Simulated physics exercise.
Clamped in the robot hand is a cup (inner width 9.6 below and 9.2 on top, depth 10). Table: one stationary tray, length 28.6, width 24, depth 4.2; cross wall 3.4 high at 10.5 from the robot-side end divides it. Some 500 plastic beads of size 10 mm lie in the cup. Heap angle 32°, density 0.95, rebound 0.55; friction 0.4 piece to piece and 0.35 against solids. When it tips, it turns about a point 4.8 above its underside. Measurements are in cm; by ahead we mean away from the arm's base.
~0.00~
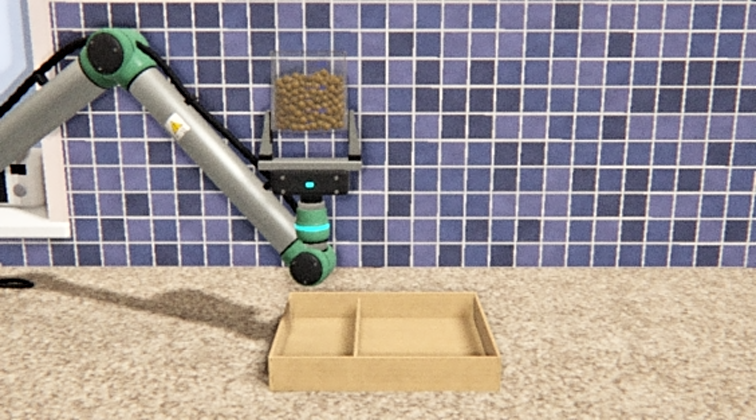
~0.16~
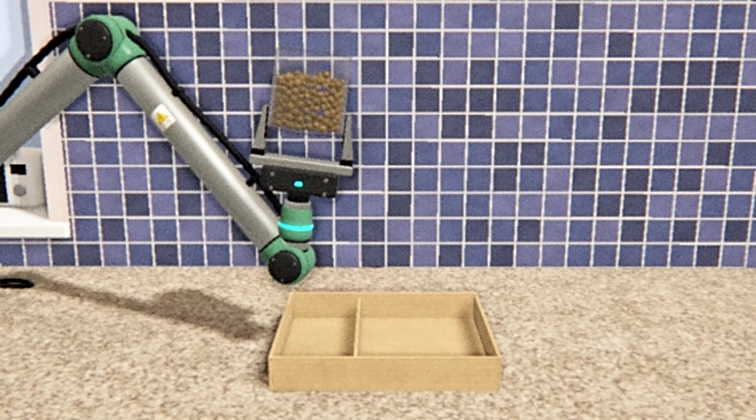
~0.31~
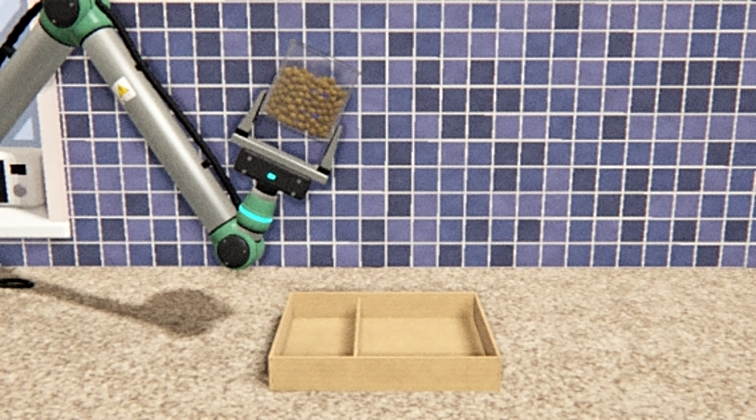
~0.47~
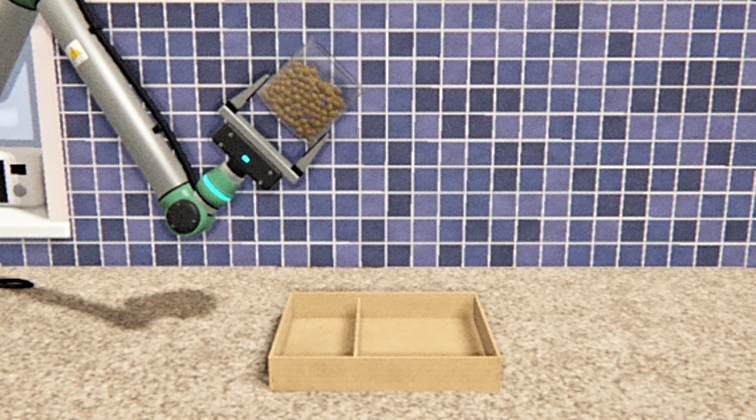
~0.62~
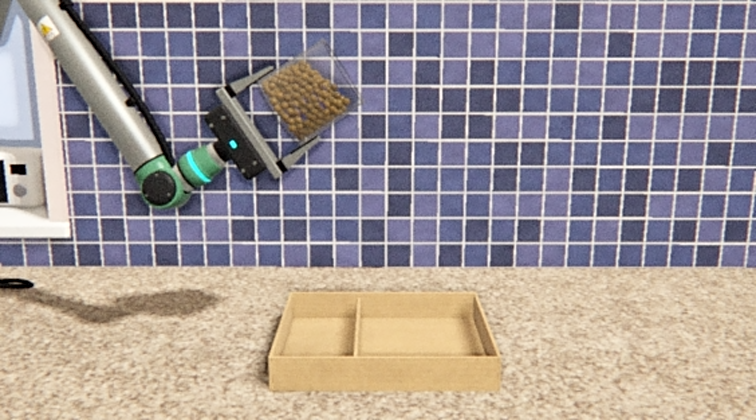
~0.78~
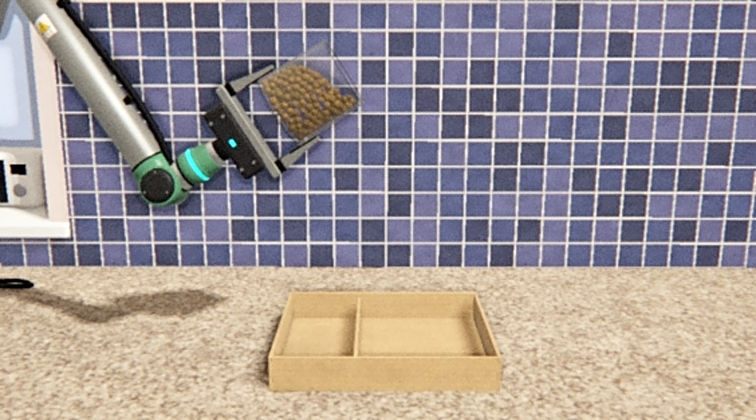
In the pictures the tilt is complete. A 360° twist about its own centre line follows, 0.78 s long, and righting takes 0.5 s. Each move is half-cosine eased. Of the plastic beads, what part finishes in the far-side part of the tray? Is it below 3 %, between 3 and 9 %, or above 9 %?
It is below 3 %.
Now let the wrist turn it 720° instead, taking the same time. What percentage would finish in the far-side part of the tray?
Then about 0 per cent.
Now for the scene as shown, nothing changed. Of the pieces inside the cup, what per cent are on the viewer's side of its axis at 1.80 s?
The answer works out at some 50 percent.
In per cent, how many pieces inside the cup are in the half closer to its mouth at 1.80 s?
30 percent or so.
After 1.29 s, tipped 58°, highest piece 41 above the table; 498 in the cup.
After 1.80 s, tipped 30°, highest piece 40 above the table; 498 in the cup.
After 2.26 s, upright, highest piece 41 above the table; 498 in the cup.
After 2.96 s, upright, highest piece 41 above the table; 498 in the cup.
At rest, 498 in the cup. That is 0 % in the far-side part of the tray.
